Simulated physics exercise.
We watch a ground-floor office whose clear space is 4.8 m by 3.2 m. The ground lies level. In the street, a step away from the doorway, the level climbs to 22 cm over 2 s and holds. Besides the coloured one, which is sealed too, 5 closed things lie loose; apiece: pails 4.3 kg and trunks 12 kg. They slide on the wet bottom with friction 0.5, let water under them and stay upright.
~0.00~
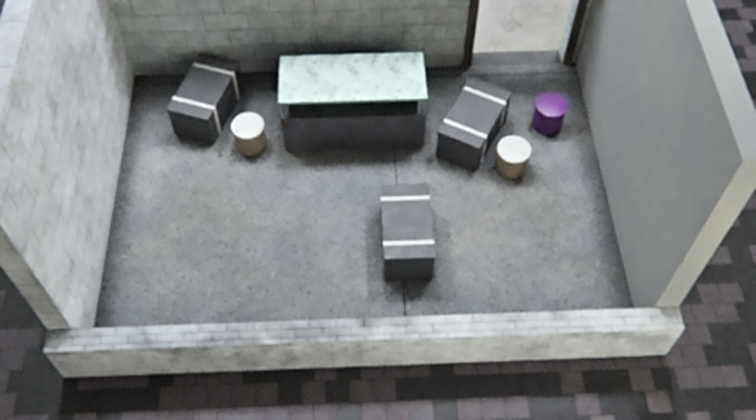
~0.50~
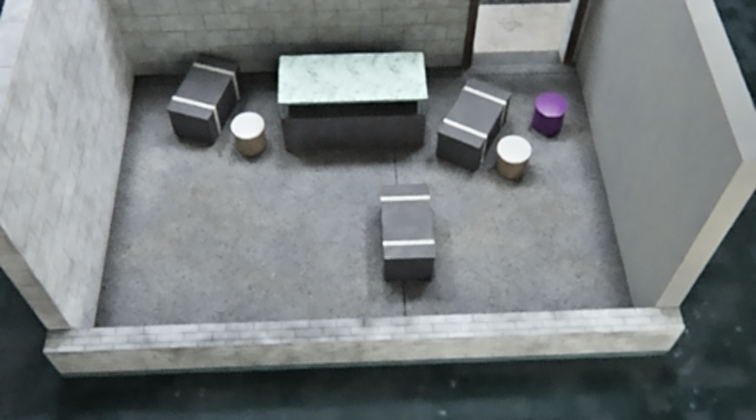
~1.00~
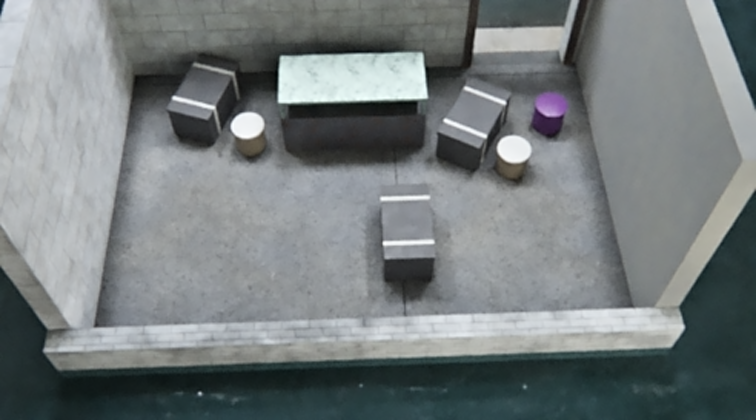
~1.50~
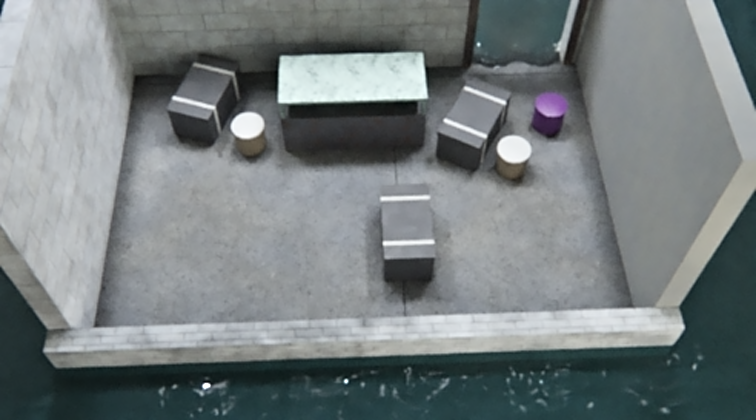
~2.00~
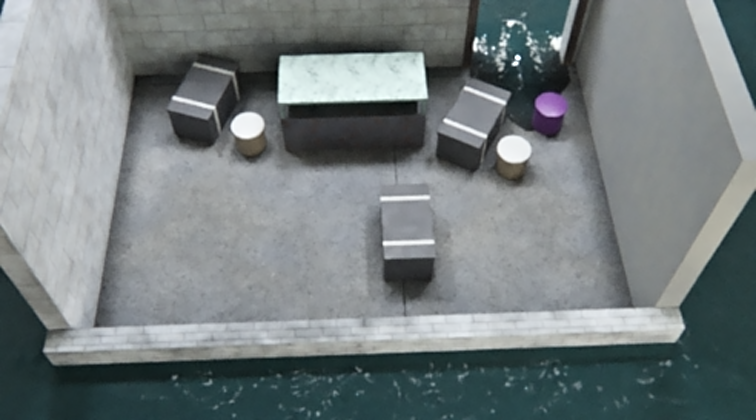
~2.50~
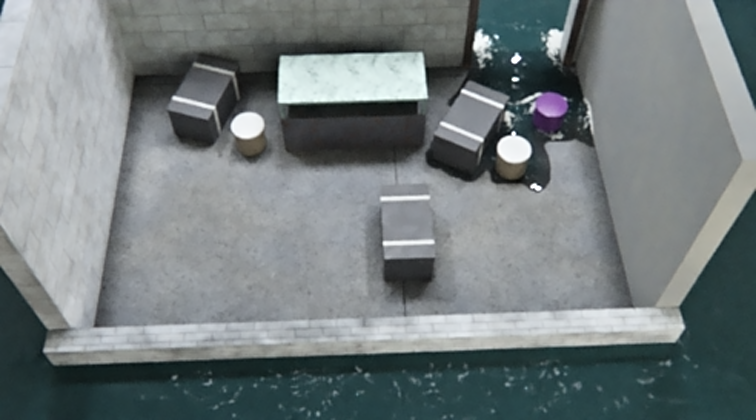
At first, a walled room with a pale-topped table, three dark trunks, two cream pails and a purple pail stands on dry paving. Dark water then covers the ground outside, and it enters through the doorway at the back right, spreading around the purple pail and nearby objects, which barely move.
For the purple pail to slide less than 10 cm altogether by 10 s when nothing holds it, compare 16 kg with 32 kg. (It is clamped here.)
I expect that only the larger load is enough.
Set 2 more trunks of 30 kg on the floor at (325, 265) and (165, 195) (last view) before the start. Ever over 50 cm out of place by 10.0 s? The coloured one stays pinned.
In that order: Over, less.
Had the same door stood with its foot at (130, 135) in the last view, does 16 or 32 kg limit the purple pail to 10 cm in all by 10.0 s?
In that case the lower weight is enough.
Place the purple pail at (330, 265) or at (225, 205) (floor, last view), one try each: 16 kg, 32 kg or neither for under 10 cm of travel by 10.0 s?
In that order: The smaller is enough; the smaller is enough.
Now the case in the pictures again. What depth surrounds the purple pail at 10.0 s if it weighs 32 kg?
About 11 cm.
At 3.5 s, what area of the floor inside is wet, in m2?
Some 5.0 m2.
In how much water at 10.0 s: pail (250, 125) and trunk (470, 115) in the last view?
Roughly 5 and 4 cm.
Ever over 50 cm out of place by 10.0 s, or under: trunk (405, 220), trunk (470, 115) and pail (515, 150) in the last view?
In that order: Past it, more, more.
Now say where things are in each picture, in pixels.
In the first picture, the purple pail at (552, 105), on the bottom; 0.0 m2 under water; 0 of 6 have shifted.
In the second picture, the purple pail at (552, 105), on the bottom; water covers 0.0 m2; 0 of 6 have shifted.
In the third picture, the purple pail at (552, 105), on the bottom; water covers 0.0 m2; 0 of 6 have shifted.
In the fourth picture, the purple pail at (552, 105) rests on the ground; 0.0 m2 under water; 0 of 6 have shifted.
In the fifth picture, the purple pail at (552, 105), on the bottom; 0.6 m2 under water; 0 of 6 have shifted.
In the sixth picture, the purple pail at (552, 105) rests on the ground; water covers 1.3 m2; 1 of 6 have shifted.
After 3.5 s the purple pail would be 35 cm from its start with 16 kg and 0 cm from its start with 32 kg; 11 cm of water round it then.
After 4.5 s the purple pail would be 55 cm from its start with 16 kg and 0 cm from its start with 32 kg; 9 cm of water round it then.
After 7.0 s the purple pail would be 66 cm from its start with 16 kg and 0 cm from its start with 32 kg; 9 cm of water round it then.
After 10.0 s the purple pail would be 66 cm from its start with 16 kg and 0 cm from its start with 32 kg; 11 cm of water round it then.
